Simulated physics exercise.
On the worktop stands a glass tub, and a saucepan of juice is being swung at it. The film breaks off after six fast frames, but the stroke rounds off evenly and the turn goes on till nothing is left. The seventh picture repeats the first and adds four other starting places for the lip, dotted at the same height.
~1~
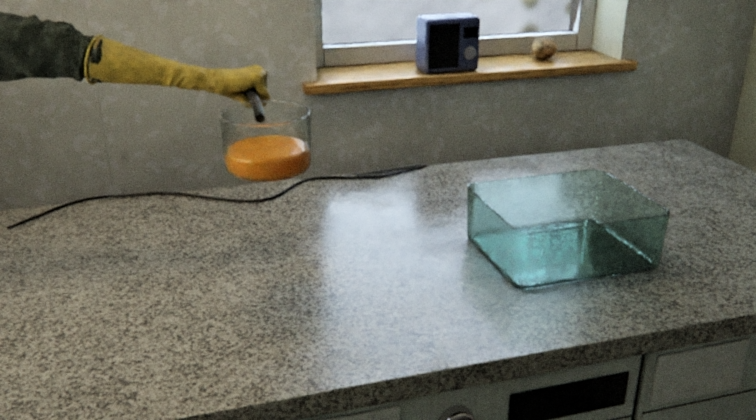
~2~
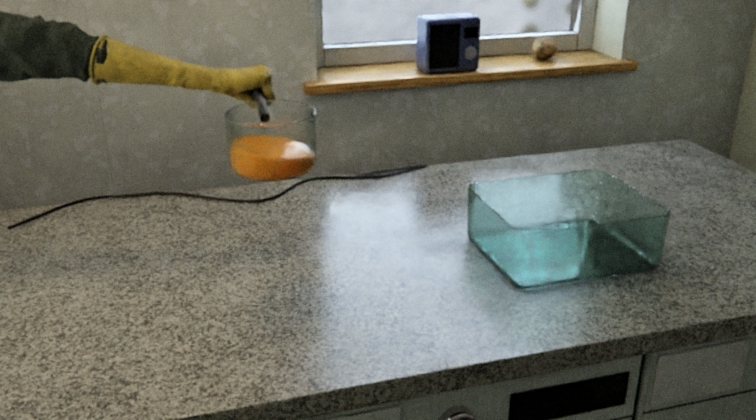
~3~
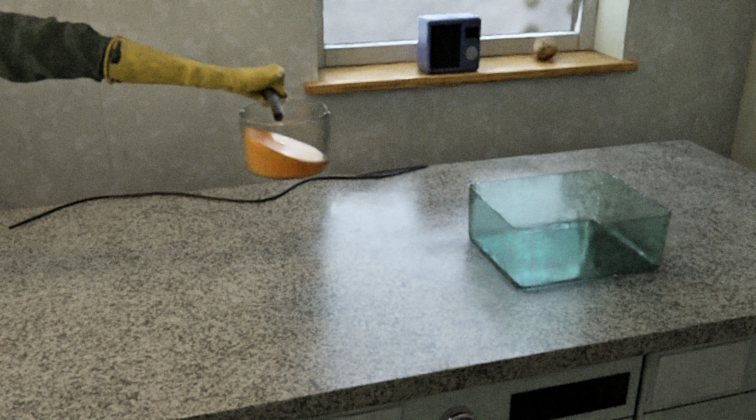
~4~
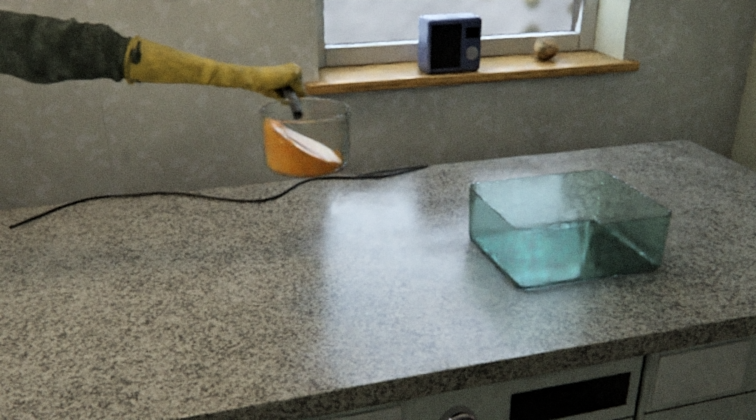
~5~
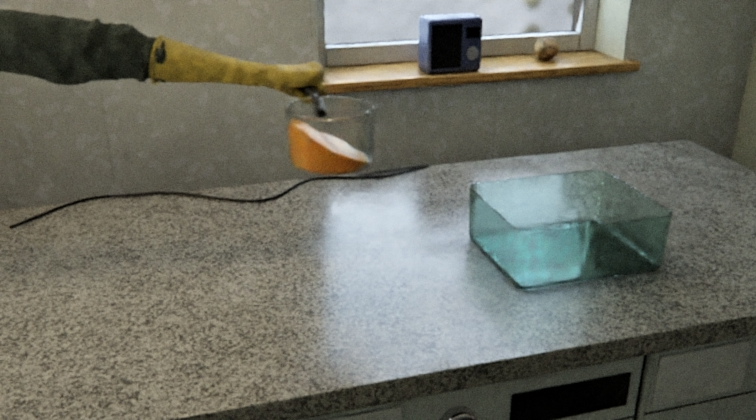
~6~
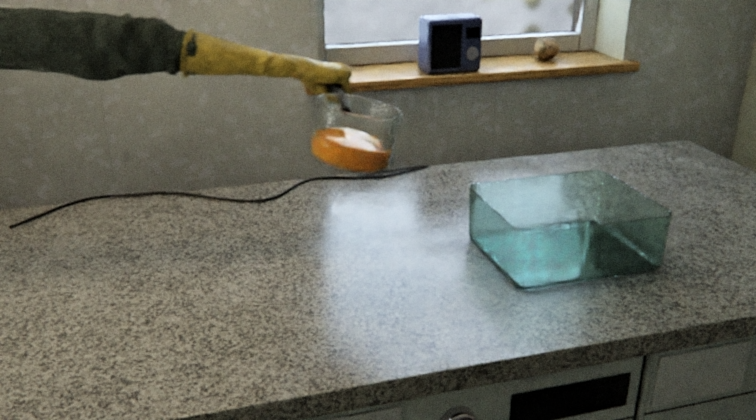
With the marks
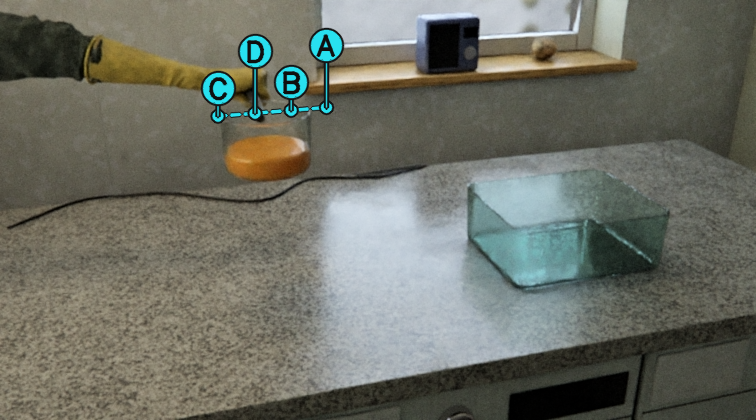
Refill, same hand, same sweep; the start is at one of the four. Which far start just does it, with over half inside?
A will do.
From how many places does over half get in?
One of the four.
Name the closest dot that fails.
Here it is dot B.
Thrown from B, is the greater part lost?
Yes, it does.
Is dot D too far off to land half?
Yes, it does.
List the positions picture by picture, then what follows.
In the first frame, upright, lip at (307, 109); tub from (511, 288) to (656, 266); nothing has left yet.
In the second frame, upright, lip at (312, 108); nothing has left yet.
In the third frame, upright, lip at (326, 107); nothing has left yet.
In the fourth frame, upright, lip at (346, 106); nothing has left yet.
In the fifth frame, upright, lip at (370, 104); nothing has left yet.
In the sixth frame, tipped about 12°, lip at (398, 110); nothing has left yet.
In cyan, A at (326, 107); B at (291, 110); C at (218, 116); D at (255, 113).
With A, about 66 % lands in the tub, 27 % falls short and 7 % goes beside or beyond.
With B, about 32 % lands in the tub, 64 % falls short and 4 % goes beside or beyond.
With C, about 0 % lands in the tub, 99 % falls short.
With D, about 8 % lands in the tub, 91 % falls short.
